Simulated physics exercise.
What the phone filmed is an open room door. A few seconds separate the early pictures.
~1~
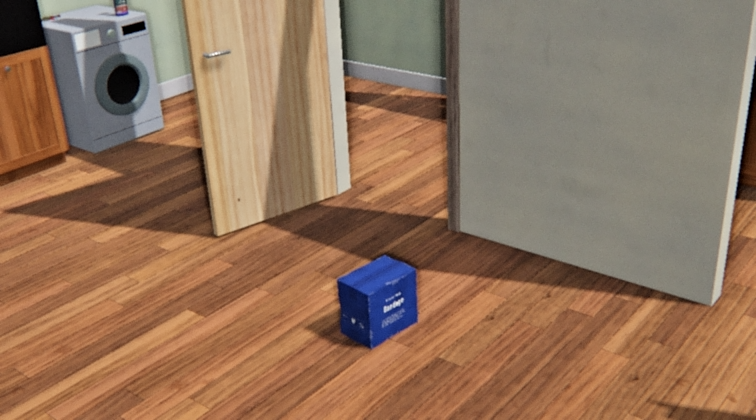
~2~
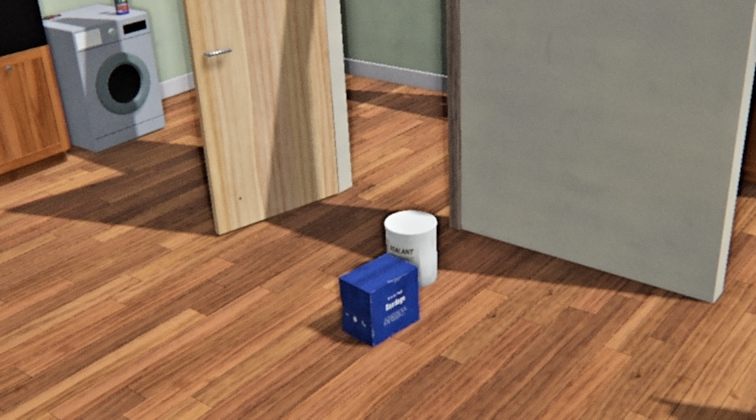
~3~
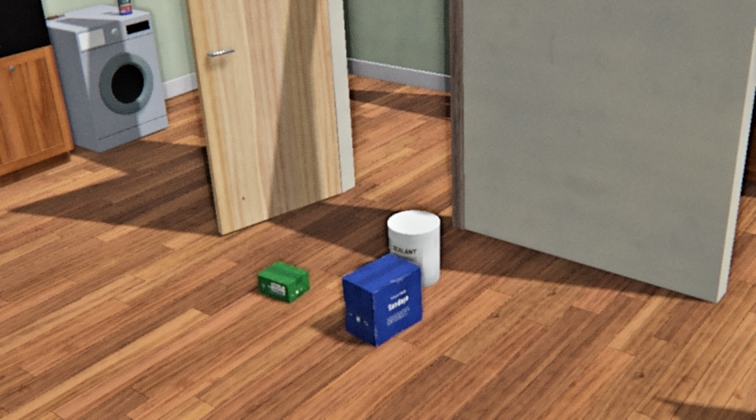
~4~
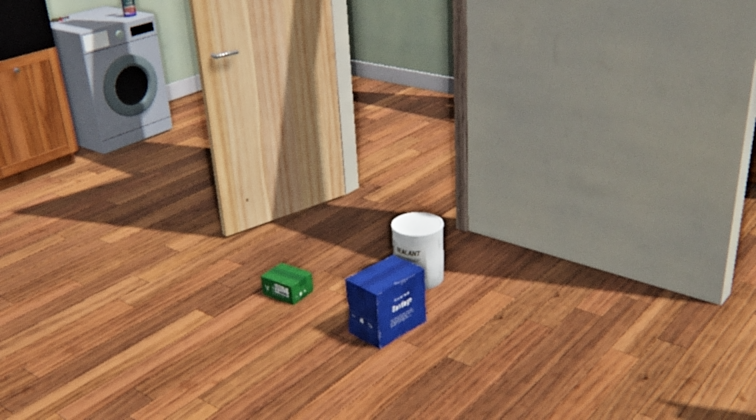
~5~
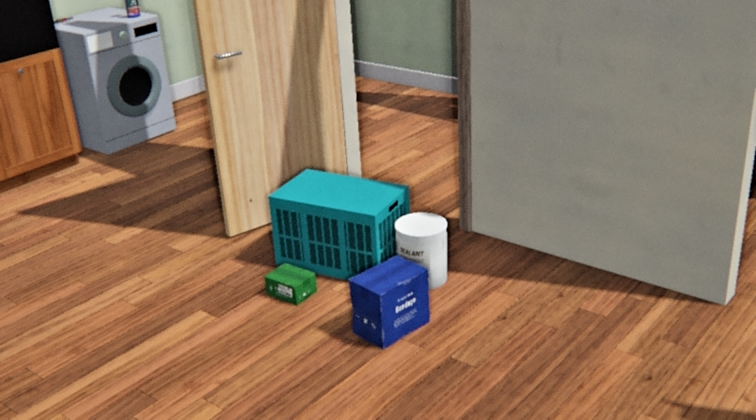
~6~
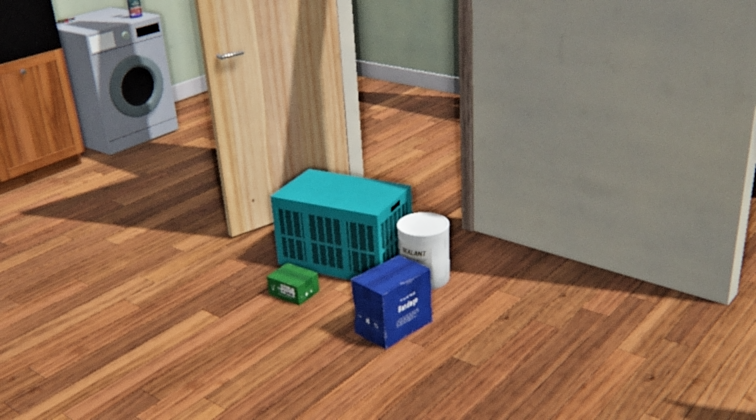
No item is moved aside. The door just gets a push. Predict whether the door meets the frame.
My guess is that the door will leave the doorway partly open.
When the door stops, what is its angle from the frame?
The answer is roughly 75°.
Then, 0.40 s later than the last frame, door 97° open.
Then, 0.60 s later than the last frame, door 90° open.
Then, 0.80 s later than the last frame, door 82° open.
Then, 1.00 s later than the last frame, door 75° open.
When it is over, door 75° open; all 4 as before. End places, in pixels of the last picture, turquoise chest near (344, 226).
